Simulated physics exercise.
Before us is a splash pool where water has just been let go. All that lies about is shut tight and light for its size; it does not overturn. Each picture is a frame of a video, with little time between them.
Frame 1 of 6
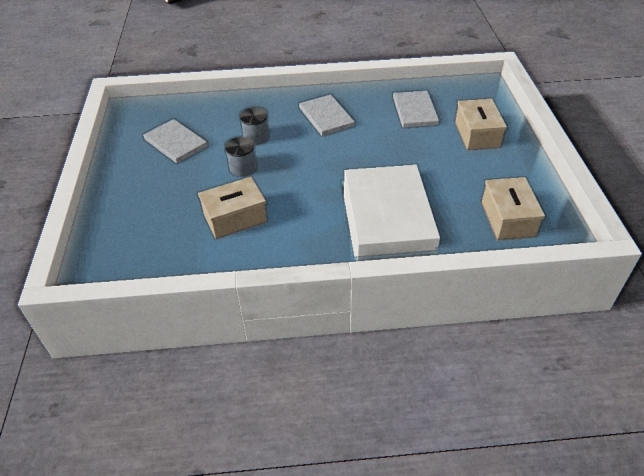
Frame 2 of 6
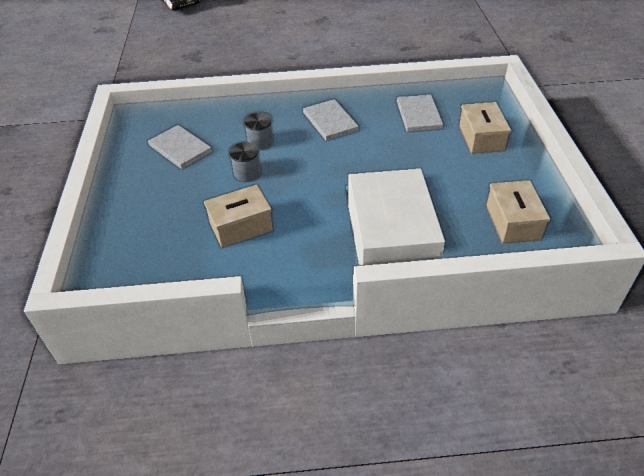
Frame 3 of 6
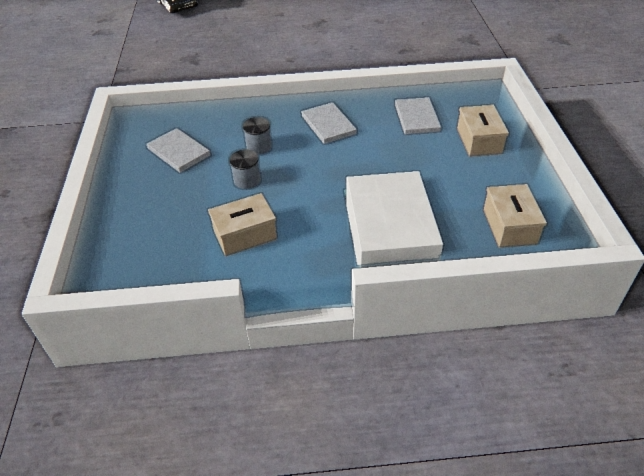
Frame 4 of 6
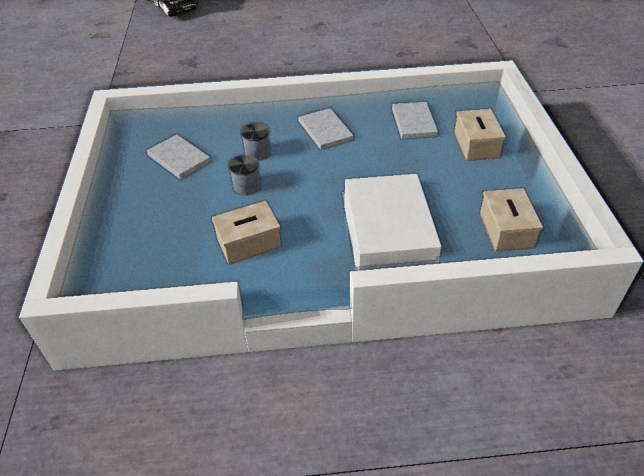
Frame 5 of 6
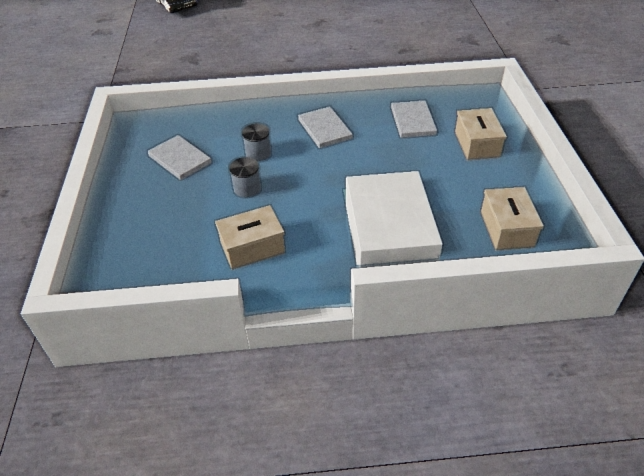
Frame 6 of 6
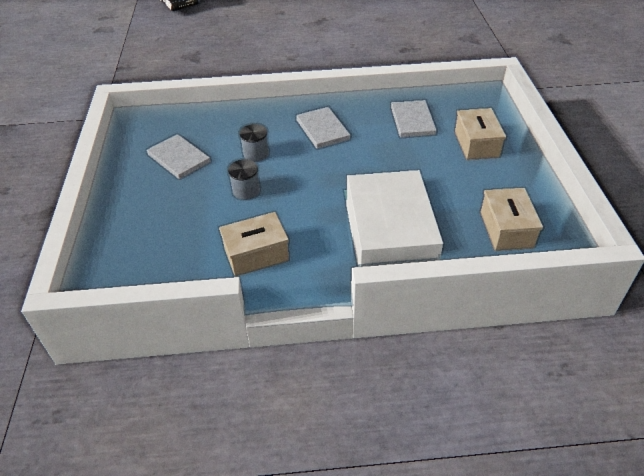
Wooden box with a dark slot drifting slowly toward a gap opened in a white pool's front wall, other objects barely shifting.
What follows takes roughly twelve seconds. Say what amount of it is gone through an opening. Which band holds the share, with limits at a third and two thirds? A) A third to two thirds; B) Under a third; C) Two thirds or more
B, under a third.
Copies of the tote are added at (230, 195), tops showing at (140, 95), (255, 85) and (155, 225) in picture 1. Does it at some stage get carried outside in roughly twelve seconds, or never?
Copy one never leaves, copy two never leaves, copy three never leaves.
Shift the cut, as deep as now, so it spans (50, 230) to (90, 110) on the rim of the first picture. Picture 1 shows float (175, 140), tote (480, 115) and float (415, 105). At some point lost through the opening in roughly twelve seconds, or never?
Okay, so: Makes it outside for the first, never exits for the second, never exits for the third.
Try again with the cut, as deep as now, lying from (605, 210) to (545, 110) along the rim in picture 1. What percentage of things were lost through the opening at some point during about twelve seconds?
40 per cent or so.
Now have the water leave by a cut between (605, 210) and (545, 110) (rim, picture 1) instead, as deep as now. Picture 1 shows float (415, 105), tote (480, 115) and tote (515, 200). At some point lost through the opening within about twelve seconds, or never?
For the three items in order: Escaped, escaped, escaped.
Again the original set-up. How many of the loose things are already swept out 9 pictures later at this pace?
By my count it is 1.
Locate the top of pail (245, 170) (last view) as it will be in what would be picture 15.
About (253, 203).
A moment on, 0 of 8 are out; 8 afloat.
Next, 1 of 8 are out; 7 afloat.
Later, 1 of 8 are out; 7 afloat.
In the end, 1 of 8 are out; 7 afloat.
